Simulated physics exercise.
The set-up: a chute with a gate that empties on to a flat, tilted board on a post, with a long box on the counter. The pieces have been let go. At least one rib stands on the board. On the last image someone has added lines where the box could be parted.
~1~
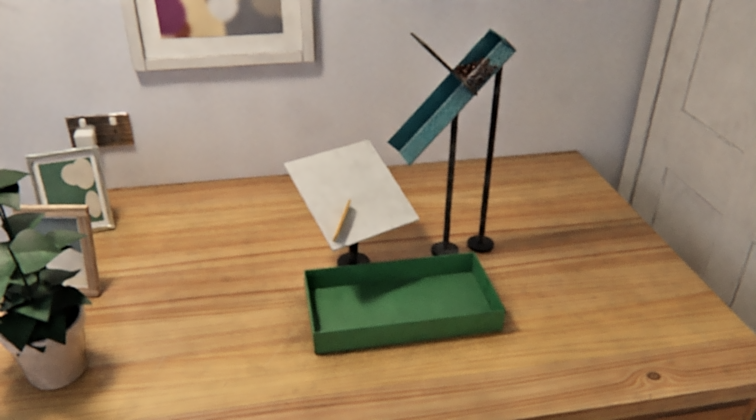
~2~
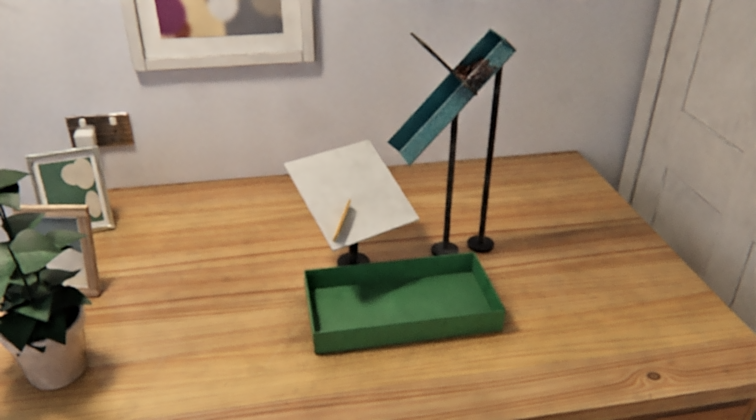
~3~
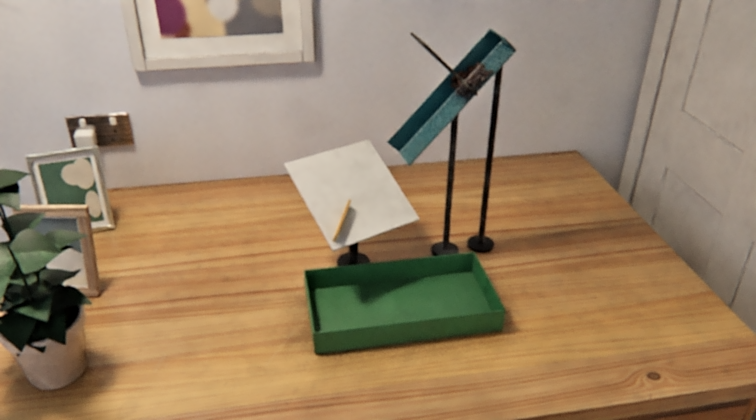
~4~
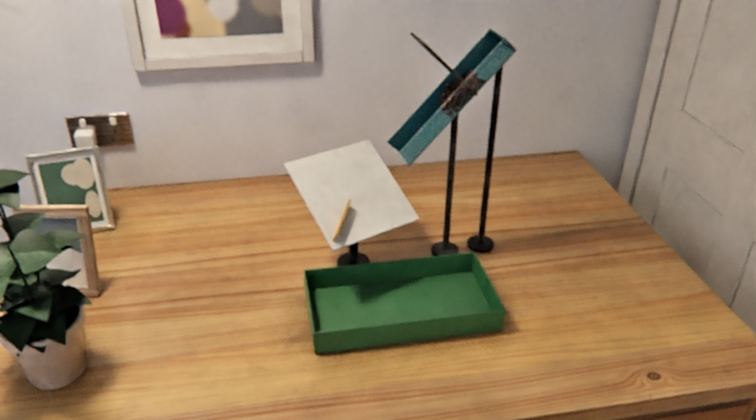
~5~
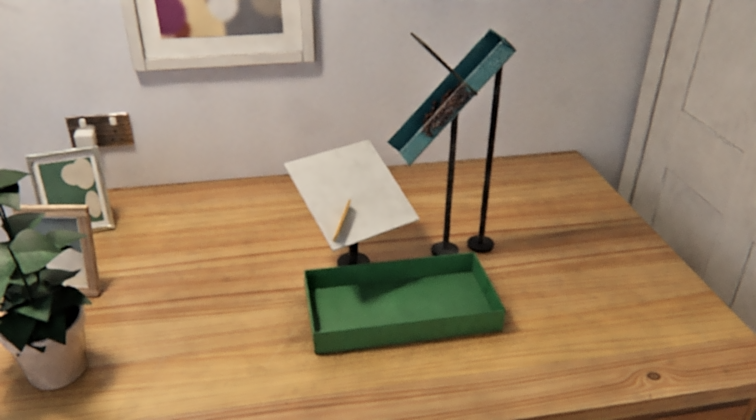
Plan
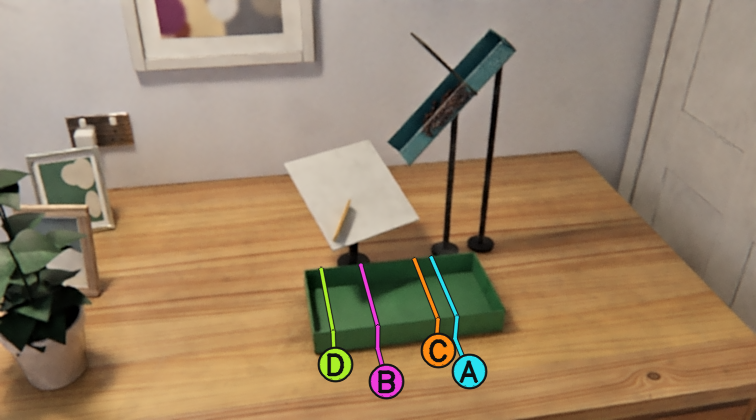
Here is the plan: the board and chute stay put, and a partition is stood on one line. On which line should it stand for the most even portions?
Best: B.
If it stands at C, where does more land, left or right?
More lands on the left.
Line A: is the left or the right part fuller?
More lands on the left.
On the marked copy, line A crosses the front rim at (456, 316); line B crosses the front rim at (377, 325); line C crosses the front rim at (437, 318); line D crosses the front rim at (332, 331).
For line A, of what is caught, almost all on the left of the divider, about a tenth on the right.
For line B, of what is caught, roughly half on the left of the divider, roughly half on the right.
For line C, of what is caught, almost all on the left of the divider, about a tenth on the right.
For line D, of what is caught, about a tenth on the left of the divider, the larger part on the right.
